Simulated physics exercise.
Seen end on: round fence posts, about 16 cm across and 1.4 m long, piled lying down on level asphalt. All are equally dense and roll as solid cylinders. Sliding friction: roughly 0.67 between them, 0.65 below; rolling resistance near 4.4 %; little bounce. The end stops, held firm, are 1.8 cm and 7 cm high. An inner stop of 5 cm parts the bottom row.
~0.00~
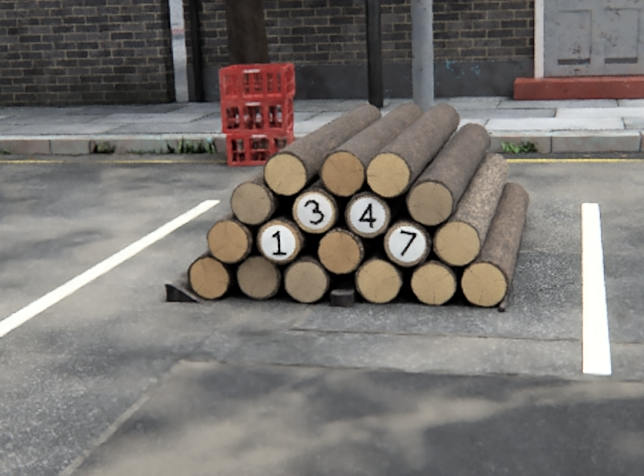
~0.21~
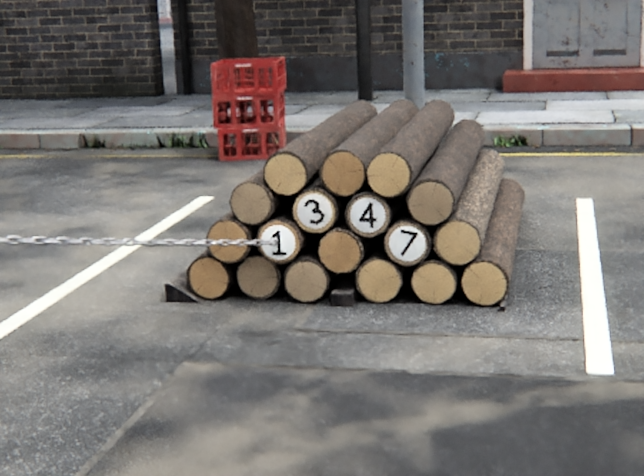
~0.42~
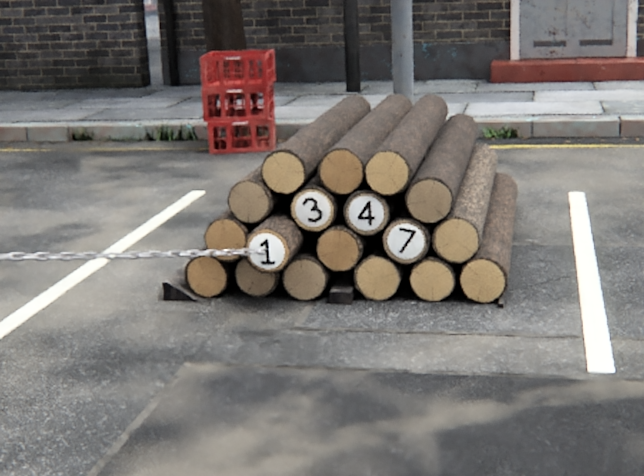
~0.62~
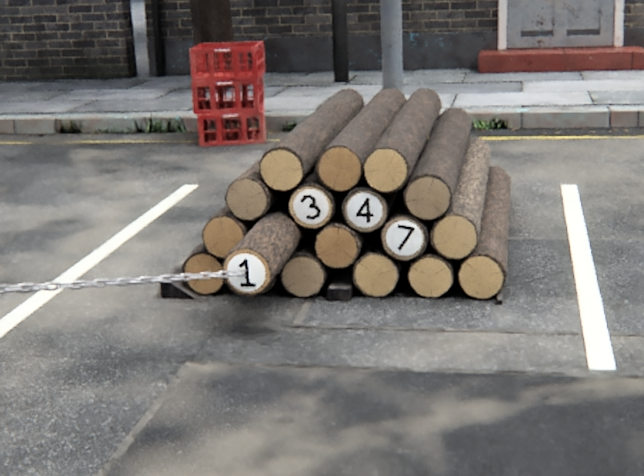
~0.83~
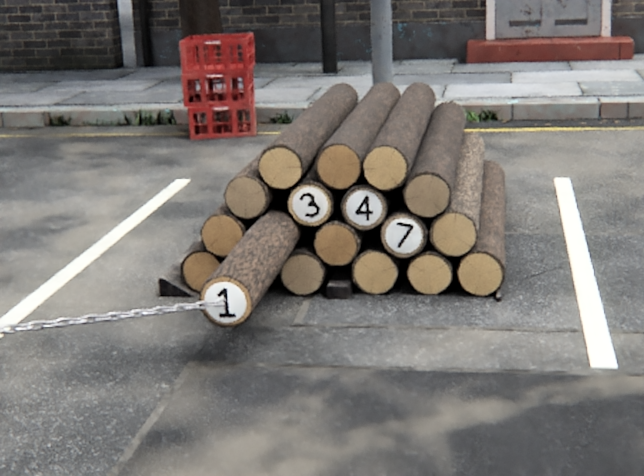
A stack of round wooden posts sits still while a chain pulls one post out toward the front left.
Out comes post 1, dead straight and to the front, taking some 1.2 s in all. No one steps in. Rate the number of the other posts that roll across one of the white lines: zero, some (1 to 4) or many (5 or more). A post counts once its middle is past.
Some (1).
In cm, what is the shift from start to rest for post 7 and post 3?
Post 7: 0, post 3: 15.
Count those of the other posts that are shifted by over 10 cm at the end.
The count is 4.
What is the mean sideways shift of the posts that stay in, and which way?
About 5 cm to the left.
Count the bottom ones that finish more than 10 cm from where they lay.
The count is 0.
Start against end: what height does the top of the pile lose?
About 0 cm.
After 1.78 s, 0 now displaced over 10 cm; not one across the white lines; the one last seen at (246, 198) 1 cm left.
After 2.11 s, 2 now displaced over 10 cm; not one across the white lines; the one last seen at (246, 198) 9 cm left and 2.6 cm up.
After 2.63 s, 4 now displaced over 10 cm; not one across the white lines; the one last seen at (246, 198) 52 cm left and 27 cm down.
At rest by 3.3 s, 4 moved over 10 cm; 1 across the left white line; the one last seen at (246, 198) rolled far off to the left; top of the pile 52 cm high, from 53 cm.
